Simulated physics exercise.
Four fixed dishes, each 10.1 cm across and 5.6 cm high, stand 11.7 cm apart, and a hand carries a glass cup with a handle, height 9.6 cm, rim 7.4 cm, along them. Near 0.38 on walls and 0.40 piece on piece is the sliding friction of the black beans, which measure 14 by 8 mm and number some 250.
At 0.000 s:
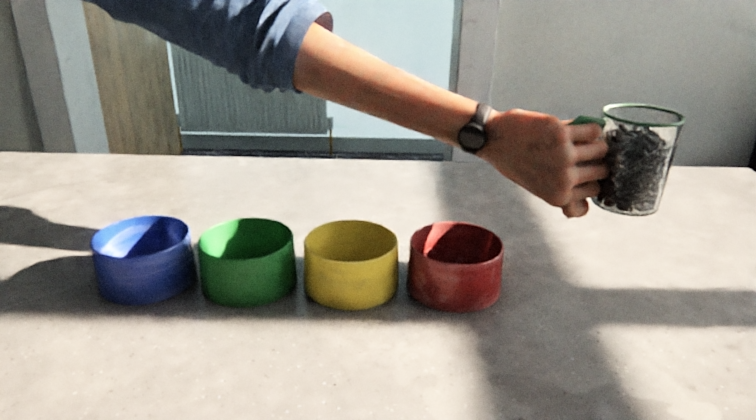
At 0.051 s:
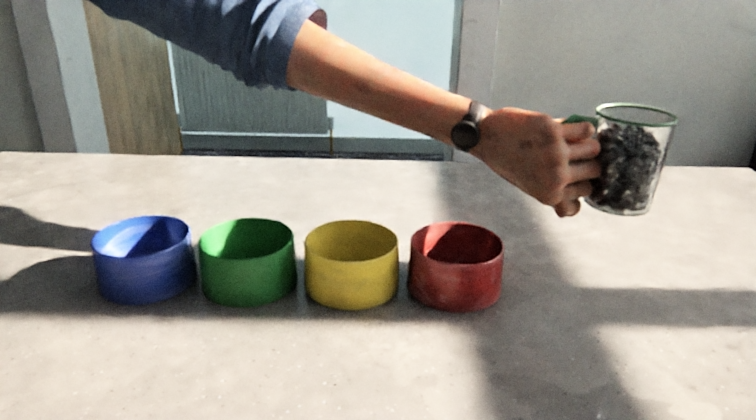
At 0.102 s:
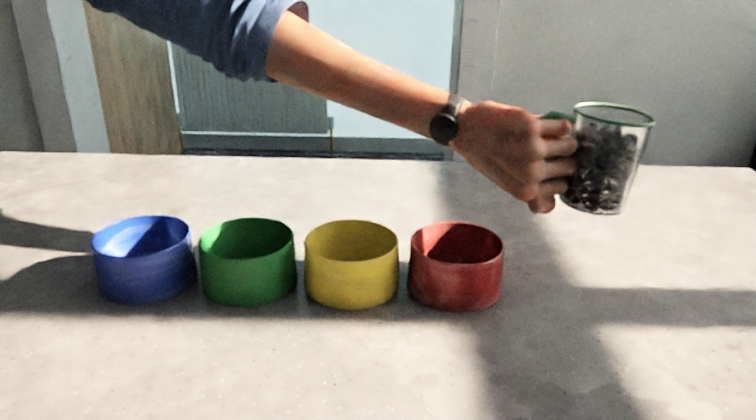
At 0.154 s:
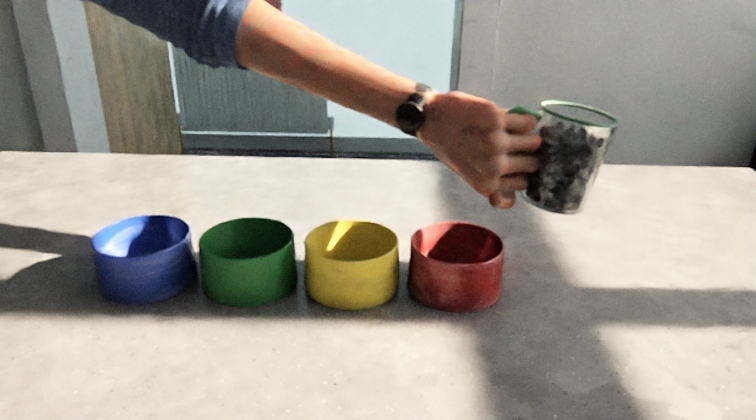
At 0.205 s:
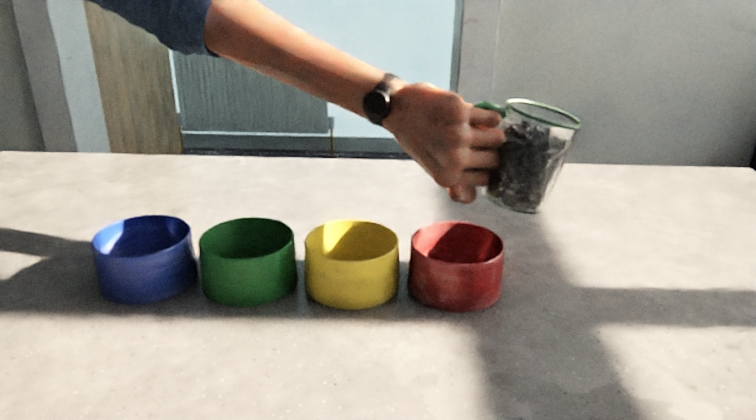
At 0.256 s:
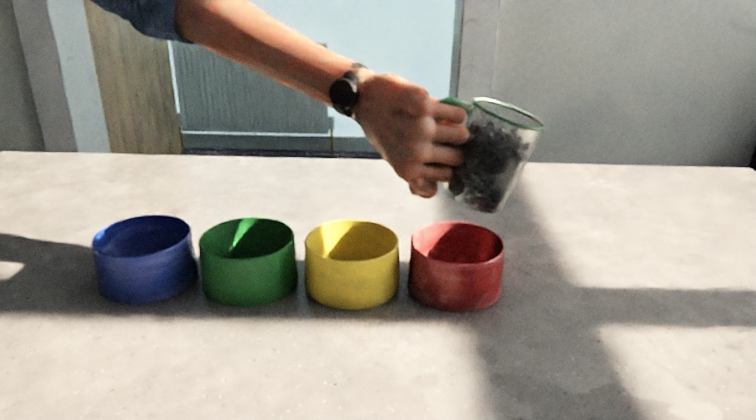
A clear cup of dark pieces, held by its handle in someone's hand, moved left above the table toward a row of blue, green, yellow and red dishes, gradually tilting to the right.
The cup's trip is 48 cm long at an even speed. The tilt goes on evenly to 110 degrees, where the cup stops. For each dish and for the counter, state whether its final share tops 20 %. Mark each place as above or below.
Marks: Red dish below, blue dish below, green dish above, yellow dish below, counter below.
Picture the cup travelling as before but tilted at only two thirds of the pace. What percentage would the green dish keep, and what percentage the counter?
In that case you'd see green at 100 and the counter at 0.
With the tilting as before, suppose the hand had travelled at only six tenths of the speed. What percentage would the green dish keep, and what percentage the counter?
Shares - green 100, counter 0.
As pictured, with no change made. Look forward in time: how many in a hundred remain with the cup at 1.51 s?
Roughly 55 %.
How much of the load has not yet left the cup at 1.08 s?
Around 95 percent.
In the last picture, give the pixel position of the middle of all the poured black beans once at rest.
Near (251, 263).
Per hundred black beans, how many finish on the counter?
Close to 0 per cent, give or take.
Then, at 0.75 s, tilt 61 degrees; cup holds 100 %.
After 1.08 s, tilt 91 degrees; cup holds 95 %.
Then, at 1.51 s, tilt 110 degrees; cup holds 55 %, green 40 %.
In the end, at 2.7 s, red 0 %, blue 0 %, green 100 %, yellow 0 %, counter 0 %.
